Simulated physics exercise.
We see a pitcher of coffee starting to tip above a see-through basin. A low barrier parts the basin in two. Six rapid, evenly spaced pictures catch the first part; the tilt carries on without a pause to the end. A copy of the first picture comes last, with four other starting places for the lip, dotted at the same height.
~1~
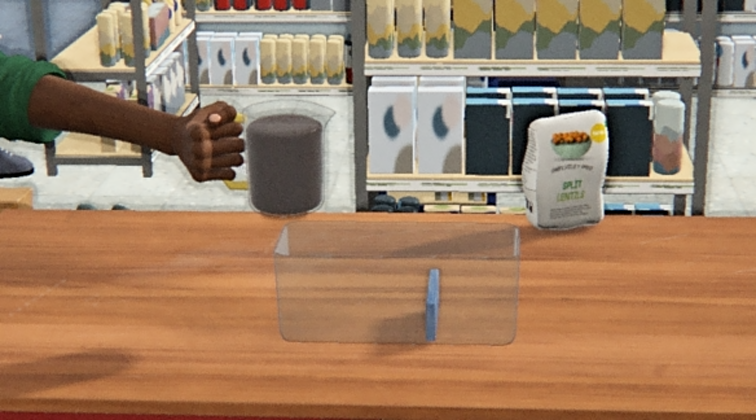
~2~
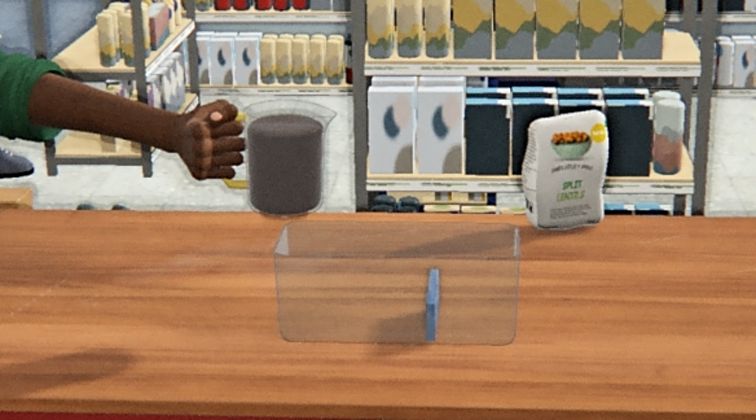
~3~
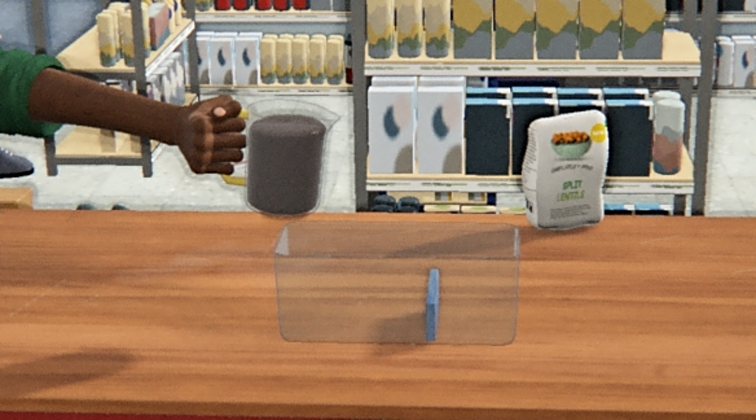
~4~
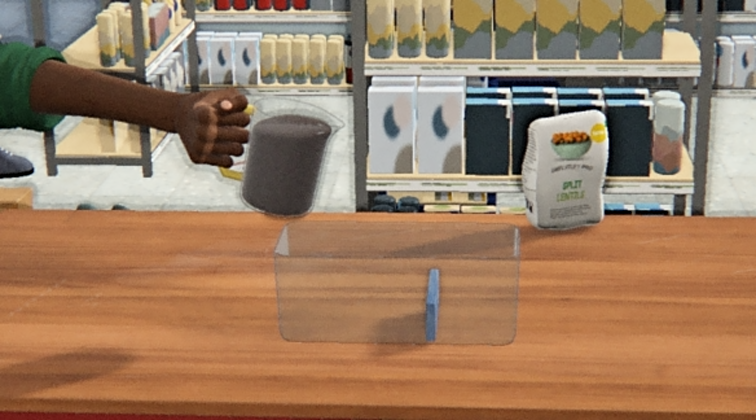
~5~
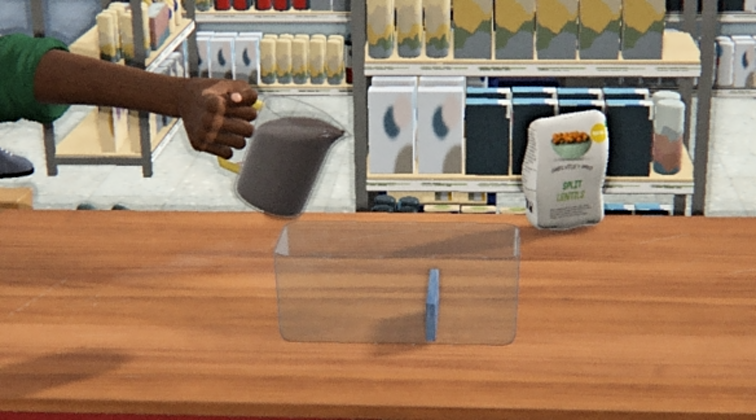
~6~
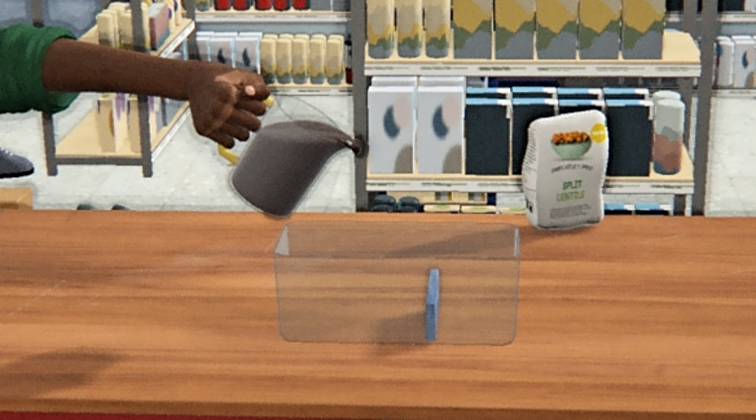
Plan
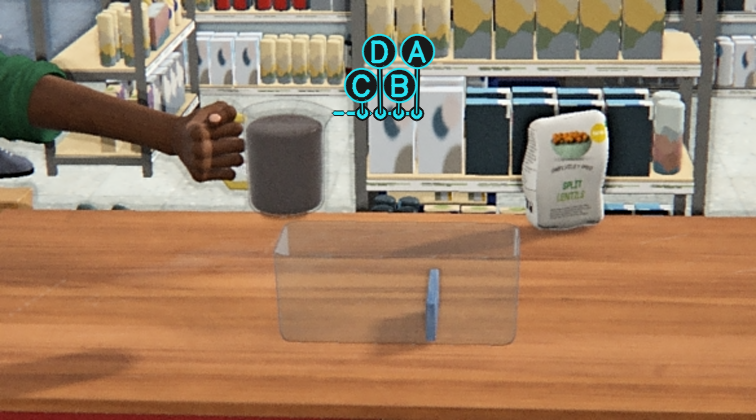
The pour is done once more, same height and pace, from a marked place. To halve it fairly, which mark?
The best place is D.
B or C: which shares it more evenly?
That would be B.
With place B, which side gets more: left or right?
More ends on the right.
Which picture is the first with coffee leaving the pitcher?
In picture 6.
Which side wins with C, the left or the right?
The left one.
In cyan, A at (416, 113); B at (398, 113); C at (362, 113); D at (380, 113).
For place A, about 25 % ends left of the wall and 73 % right of it.
For place B, about 31 % ends left of the wall and 68 % right of it.
For place C, about 83 % ends left of the wall and 15 % right of it.
For place D, about 54 % ends left of the wall and 46 % right of it.
